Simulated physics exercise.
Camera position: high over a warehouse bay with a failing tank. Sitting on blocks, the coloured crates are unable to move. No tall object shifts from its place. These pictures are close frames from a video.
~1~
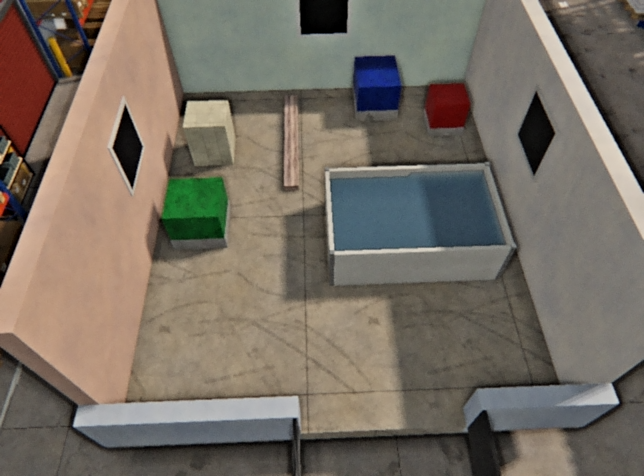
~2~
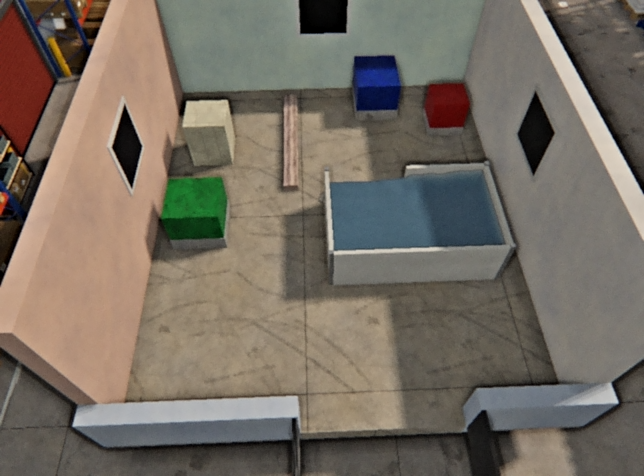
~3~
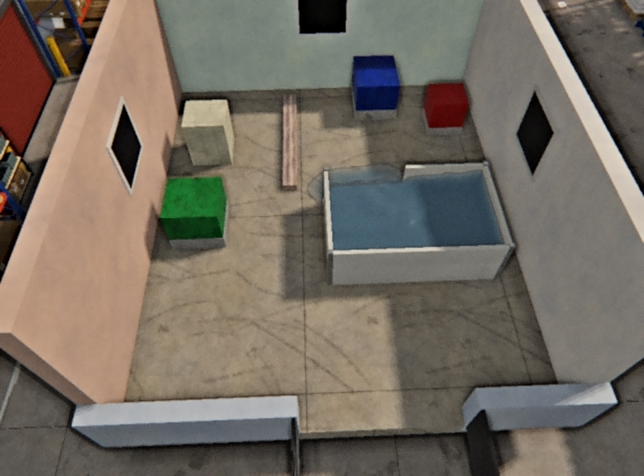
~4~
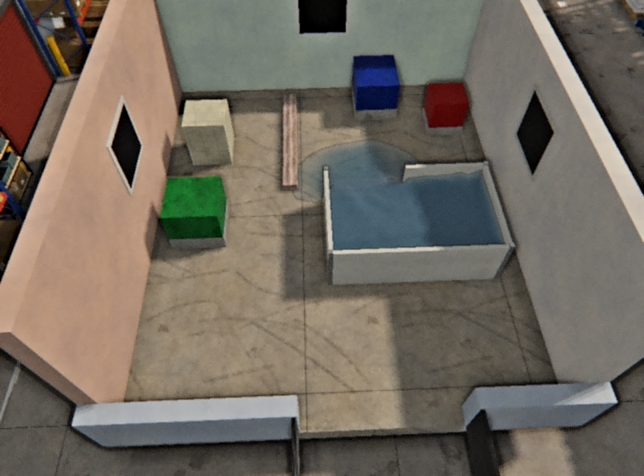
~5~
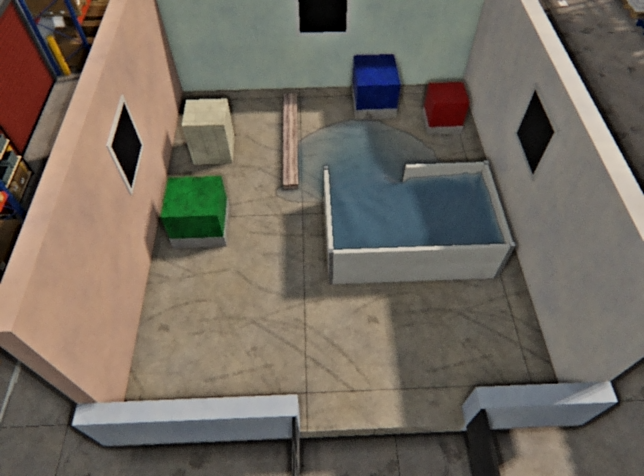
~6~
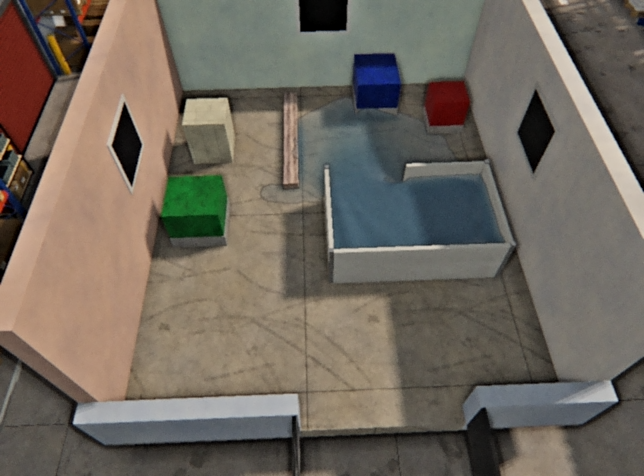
Water pours through a gap in the far side of a white-walled tank, right of centre in a warehouse bay seen from high above by a still camera. Around it stand a green crate and a cream one at left, a blue and a red one at back right, and a low plank strip between pinkish, pale green and grey walls. The shallow sheet spreads backward and leftward across the concrete, reaching the strip and the floor by the blue crate, while the crates stay put.
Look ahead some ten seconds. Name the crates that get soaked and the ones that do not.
One by one: Most likely the blue crate gets water on it. Most likely the green crate remains untouched. Most likely the red crate gets water on it.
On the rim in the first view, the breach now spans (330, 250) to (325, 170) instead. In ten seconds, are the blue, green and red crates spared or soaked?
In my view the blue crate is never reached; as for the green crate, it gets reached; the red crate is never reached.
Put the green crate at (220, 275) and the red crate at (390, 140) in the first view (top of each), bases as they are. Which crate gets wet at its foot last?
It is the green-painted one.
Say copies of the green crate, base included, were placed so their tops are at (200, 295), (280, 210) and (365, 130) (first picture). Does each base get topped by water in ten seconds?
Checked in the order given, number one never gets reached, number two never gets reached and number three does get flooded.
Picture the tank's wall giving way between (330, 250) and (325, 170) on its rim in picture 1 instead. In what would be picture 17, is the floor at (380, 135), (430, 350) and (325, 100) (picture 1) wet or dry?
First spot unwetted, second unwetted, third unwetted.
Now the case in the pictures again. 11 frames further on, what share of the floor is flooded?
The answer is around 40 per cent.
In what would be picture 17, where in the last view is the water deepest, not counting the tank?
Look near (307, 88).
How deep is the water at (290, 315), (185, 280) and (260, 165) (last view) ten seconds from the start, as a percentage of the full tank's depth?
First spot roughly 8 %, second 4 %, third 12 %.
A moment on, water covers 25 % of the floor; the blue crate water round its plinth, the green crate not reached, the red crate water round its plinth.
Next, water covers 40 % of the floor; the blue crate water round its plinth, the green crate water round its plinth, the red crate water round its plinth.
Then, water covers 45 % of the floor; the blue crate water round its plinth, the green crate water round its plinth, the red crate water round its plinth.
Later, water covers 75 % of the floor; the blue crate water round its plinth, the green crate water round its plinth, the red crate water round its plinth.
In the end, water covers 95 % of the floor; the blue crate was topped, the green crate stayed above the water, the red crate was topped.
